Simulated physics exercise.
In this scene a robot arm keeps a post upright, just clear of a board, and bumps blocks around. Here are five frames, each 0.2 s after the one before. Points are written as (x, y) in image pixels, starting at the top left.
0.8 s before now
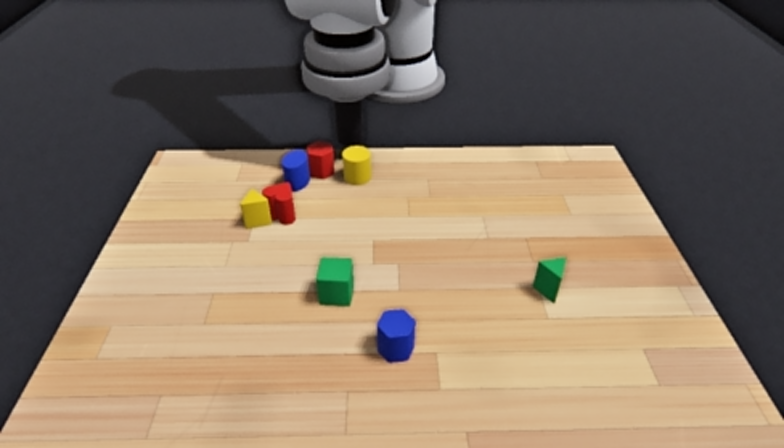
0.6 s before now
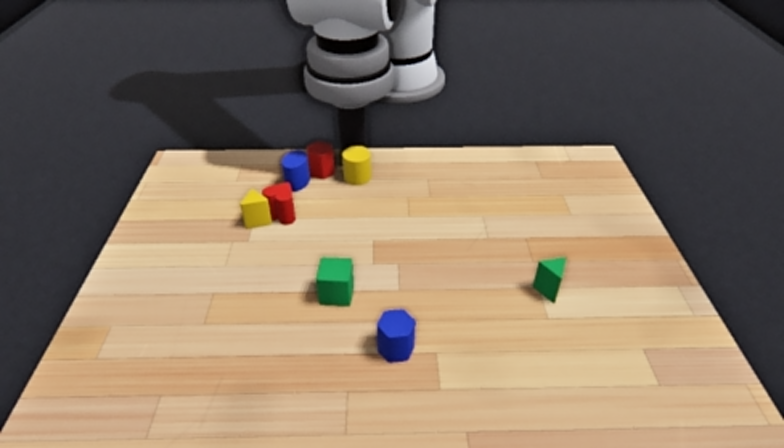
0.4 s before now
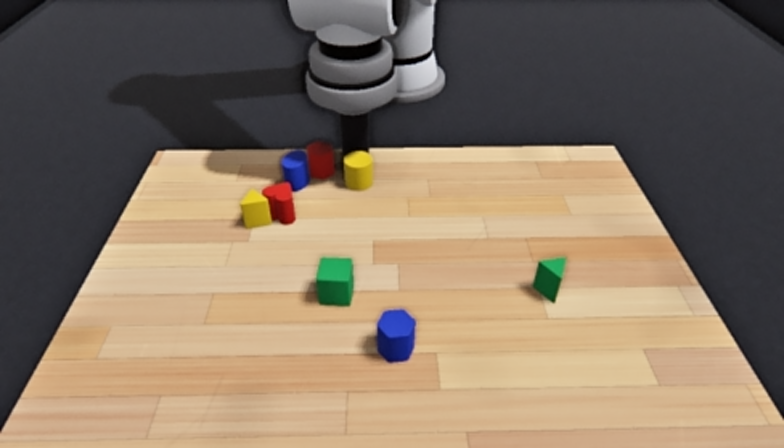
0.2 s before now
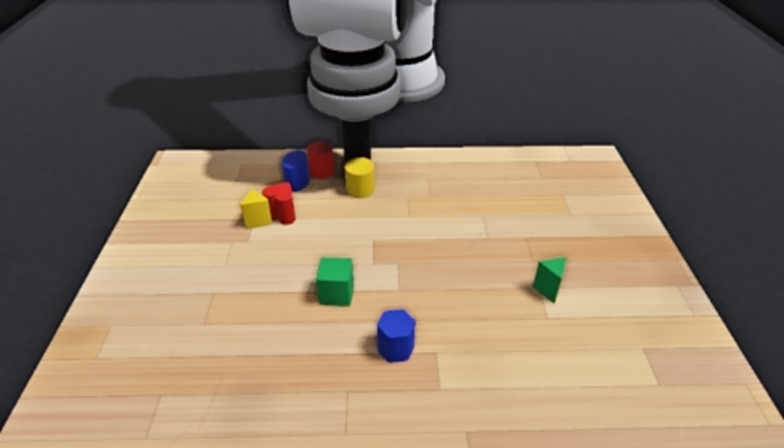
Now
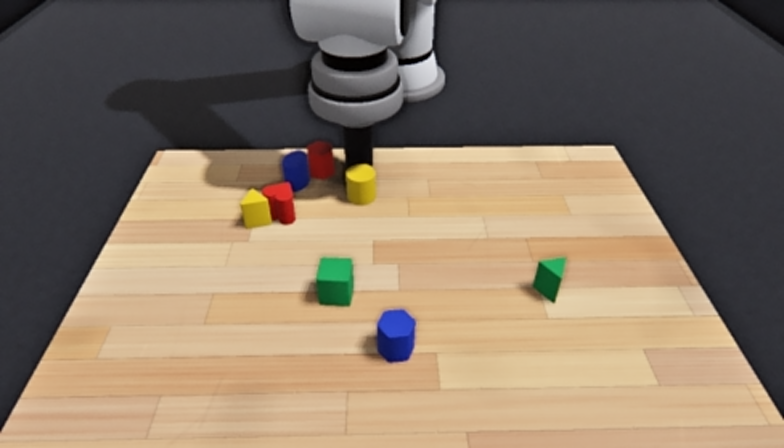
On a light wooden board scattered with red, blue, yellow and green blocks, a robot arm at the far edge moves its dark post slightly forward, pushing the yellow round block a short way toward the viewer while the others stay still.
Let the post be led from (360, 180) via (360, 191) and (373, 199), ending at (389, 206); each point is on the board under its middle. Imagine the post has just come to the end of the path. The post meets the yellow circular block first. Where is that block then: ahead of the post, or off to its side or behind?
Answer: Slipped away.
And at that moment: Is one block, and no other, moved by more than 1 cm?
My answer is yes.
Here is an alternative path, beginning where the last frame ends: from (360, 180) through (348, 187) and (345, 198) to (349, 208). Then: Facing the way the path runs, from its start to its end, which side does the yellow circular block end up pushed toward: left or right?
Shifted left.
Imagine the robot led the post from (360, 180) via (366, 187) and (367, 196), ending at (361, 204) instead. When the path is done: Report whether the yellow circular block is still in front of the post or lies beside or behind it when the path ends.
It is still ahead of the post.
On the path given first. Halfway along, post at (365, 180); yellow circular block at (365, 189).
At the end, post at (389, 190); red hexagon not moved; yellow circular block at (374, 197).
